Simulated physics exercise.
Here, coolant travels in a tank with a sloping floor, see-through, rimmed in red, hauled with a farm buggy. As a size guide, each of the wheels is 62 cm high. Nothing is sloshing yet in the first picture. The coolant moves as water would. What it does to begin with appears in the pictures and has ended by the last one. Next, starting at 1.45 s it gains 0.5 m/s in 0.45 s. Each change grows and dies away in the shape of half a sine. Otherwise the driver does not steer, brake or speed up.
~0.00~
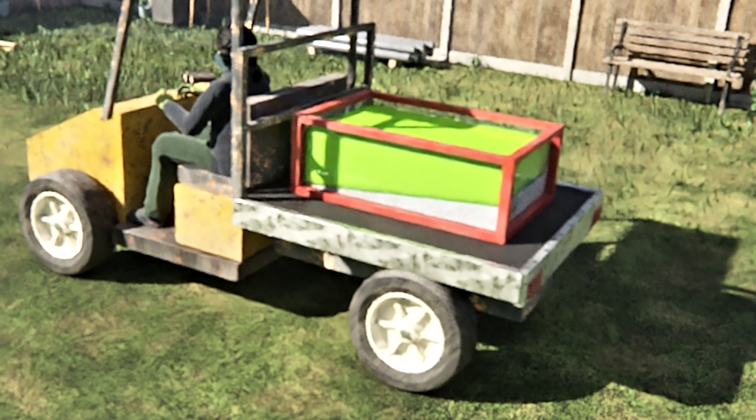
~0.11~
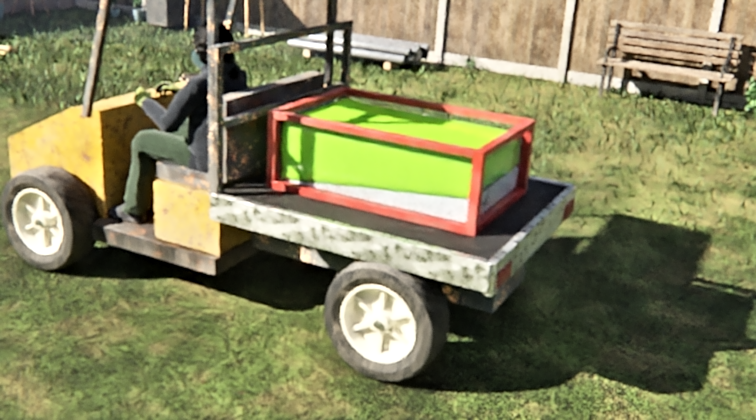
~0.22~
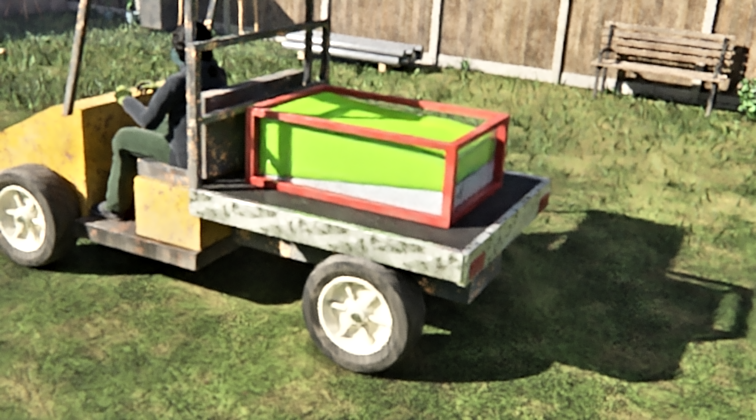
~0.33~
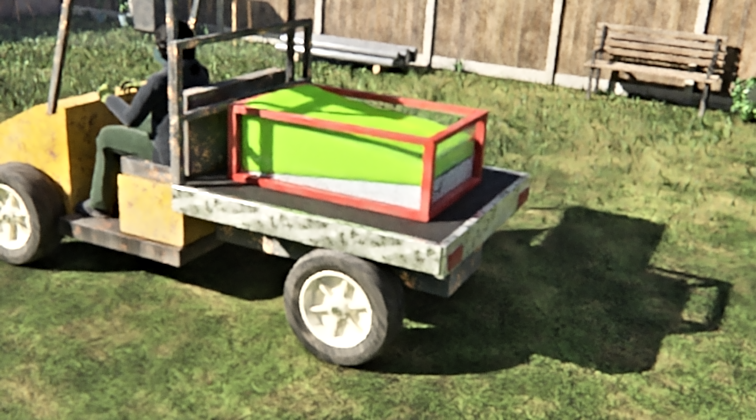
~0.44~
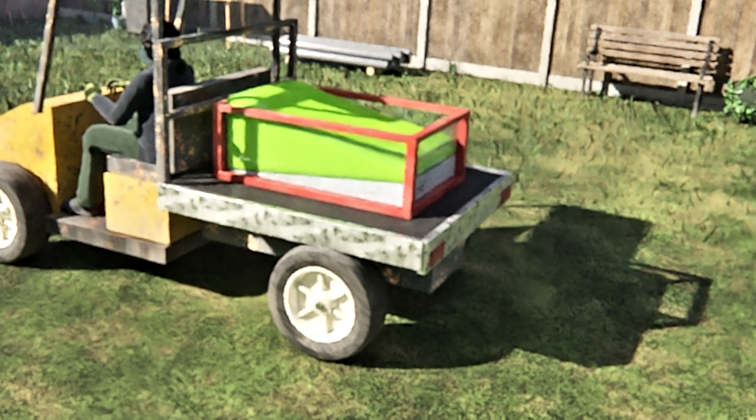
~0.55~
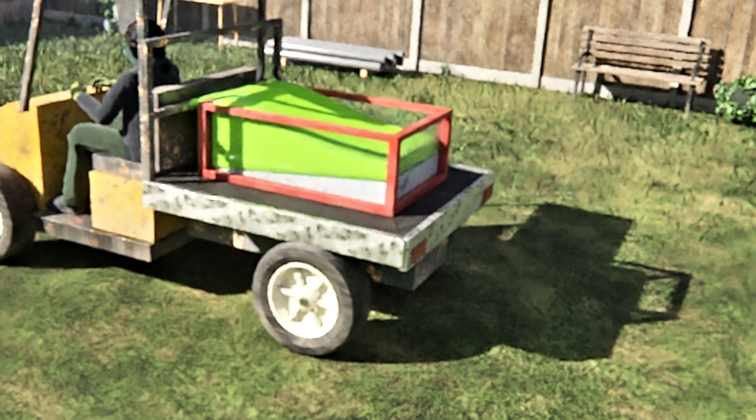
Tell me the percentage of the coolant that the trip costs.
It loses about 4 per cent.
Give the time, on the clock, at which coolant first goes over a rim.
Around 0.8 s.
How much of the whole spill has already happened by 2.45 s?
Roughly 100 % of the total.
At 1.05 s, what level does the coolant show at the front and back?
About 30 cm at the front, 36 cm at the back.
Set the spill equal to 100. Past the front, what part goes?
About 40 percent.
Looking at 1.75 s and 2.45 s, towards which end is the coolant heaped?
At the back, then the front.
After 1.05 s front 29 cm, middle 29 cm, back 36 cm above the lowest part of the floor; the loss stands at 2 per cent, over the front.
After 1.75 s front 24 cm, middle 34 cm, back 34 cm above the lowest part of the floor; the loss stands at 4 per cent, over the front and the back.
After 2.45 s front 32 cm, middle 31 cm, back 28 cm above the lowest part of the floor; the loss stands at 4 per cent, over the back and the front.
After 4.89 s the loss stands at 4 per cent, over the back and the front, 8 of 200 litres.
